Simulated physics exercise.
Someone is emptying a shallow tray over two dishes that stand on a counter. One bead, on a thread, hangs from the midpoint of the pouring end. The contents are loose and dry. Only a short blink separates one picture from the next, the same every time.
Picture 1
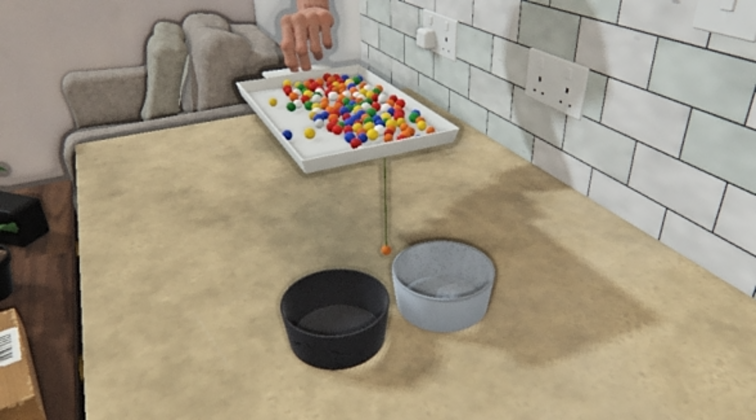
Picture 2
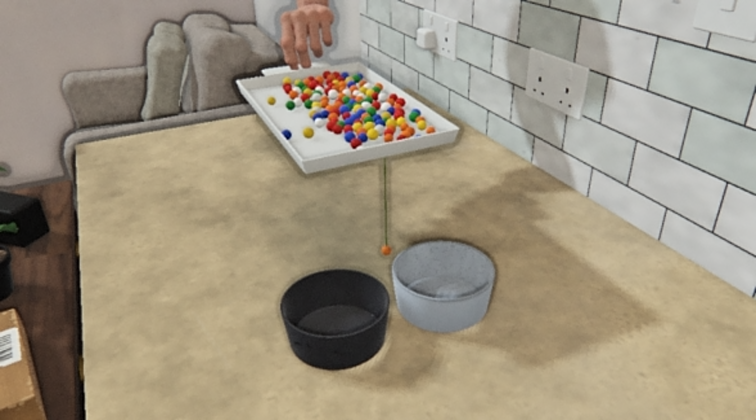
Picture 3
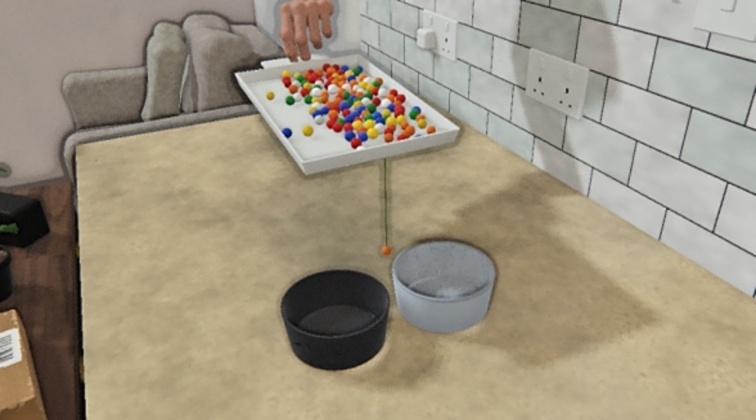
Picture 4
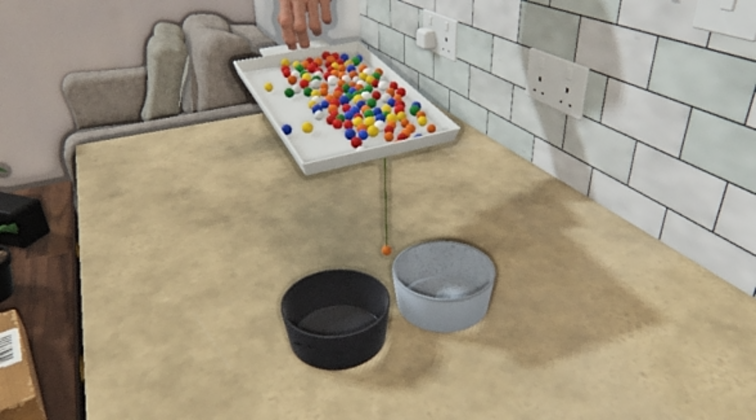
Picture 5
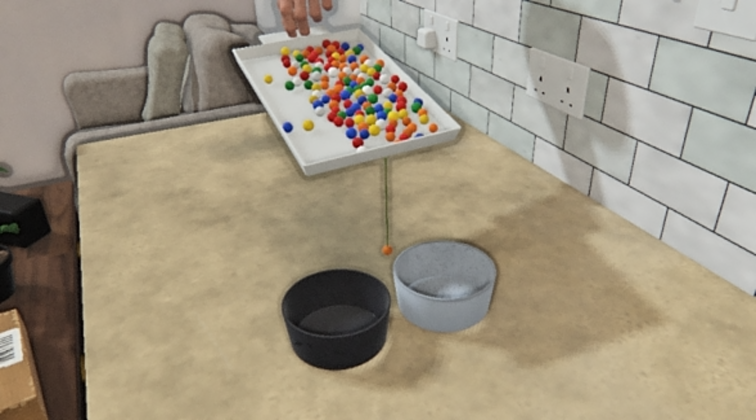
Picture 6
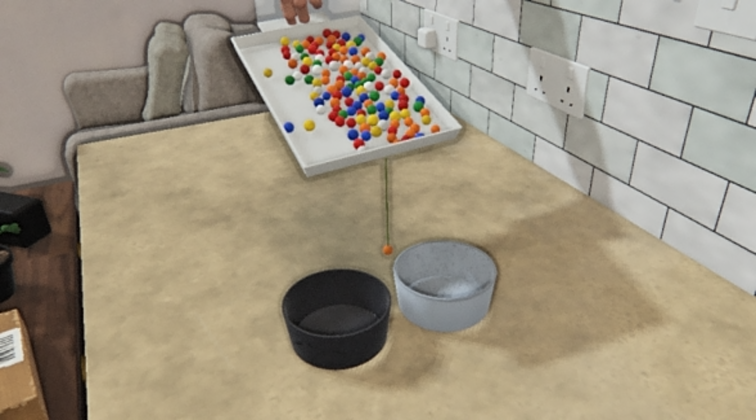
At the start, a hand holds a white tray of colourful round beads level above a black dish and a grey dish on a counter, an orange bead hanging from its near edge. The far end then rises gradually, and the tray tilts toward its near left corner while the dishes stay still.
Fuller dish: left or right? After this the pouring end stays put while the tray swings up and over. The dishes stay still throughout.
The larger heap is bound to sit in the left dish there.
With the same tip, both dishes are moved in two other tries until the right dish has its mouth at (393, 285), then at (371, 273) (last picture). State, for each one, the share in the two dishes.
Roughly 70 %, then roughly 50 %.
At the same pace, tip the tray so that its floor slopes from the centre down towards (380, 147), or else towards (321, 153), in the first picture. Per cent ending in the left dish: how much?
30 % then 90 %, roughly.
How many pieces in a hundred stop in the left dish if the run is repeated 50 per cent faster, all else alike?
It would be close to 60 per cent.
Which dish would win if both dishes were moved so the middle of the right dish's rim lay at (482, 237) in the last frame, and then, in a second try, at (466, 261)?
In order of the tries: The dish on the left side, then the dish on the left side.
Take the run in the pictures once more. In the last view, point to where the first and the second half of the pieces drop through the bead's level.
Around (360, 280) at first; around (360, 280) after that.
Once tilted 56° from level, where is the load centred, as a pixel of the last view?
Load centre: Approx. (358, 135).
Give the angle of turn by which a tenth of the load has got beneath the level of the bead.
Roughly 65 degrees.
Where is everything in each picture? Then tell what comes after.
In the first picture, corners of the pouring end at (305, 158) and (454, 128), level; middle of the load at (357, 108), round plastic beads; left dish at (357, 349); right dish at (469, 312); bead on its thread at (386, 250).
In the second picture, corners of the pouring end at (305, 159) and (454, 128), level; middle of the load at (357, 107).
In the third picture, corners of the pouring end at (305, 160) and (454, 128), tipped barely, lowest at the left corner; middle of the load at (357, 103).
In the fourth picture, corners of the pouring end at (305, 161) and (455, 127), tipped a little, lowest at the left corner; middle of the load at (357, 96).
In the fifth picture, corners of the pouring end at (306, 163) and (456, 126), tipped a little, lowest at the left corner; middle of the load at (358, 90).
In the sixth picture, corners of the pouring end at (307, 164) and (457, 126), tipped clearly, lowest at the left corner; middle of the load at (359, 86), nearly all on the move; left dish at (358, 349); right dish at (471, 311).
Soon, tray tipped steeply; most on the tray; a small part in the left dish; a stray few outside both; a small part in the air.
A while on, tray tipped right over; a small part on the tray; about half in the left dish; a small part in the right dish; a small part outside both; a small part in the air.
Towards the end, tray tipped past a quarter turn; about two thirds in the left dish; about a quarter in the right dish; about a quarter outside both.
Finally, tray tipped past a quarter turn; about two thirds in the left dish; about a quarter in the right dish; about a quarter outside both.
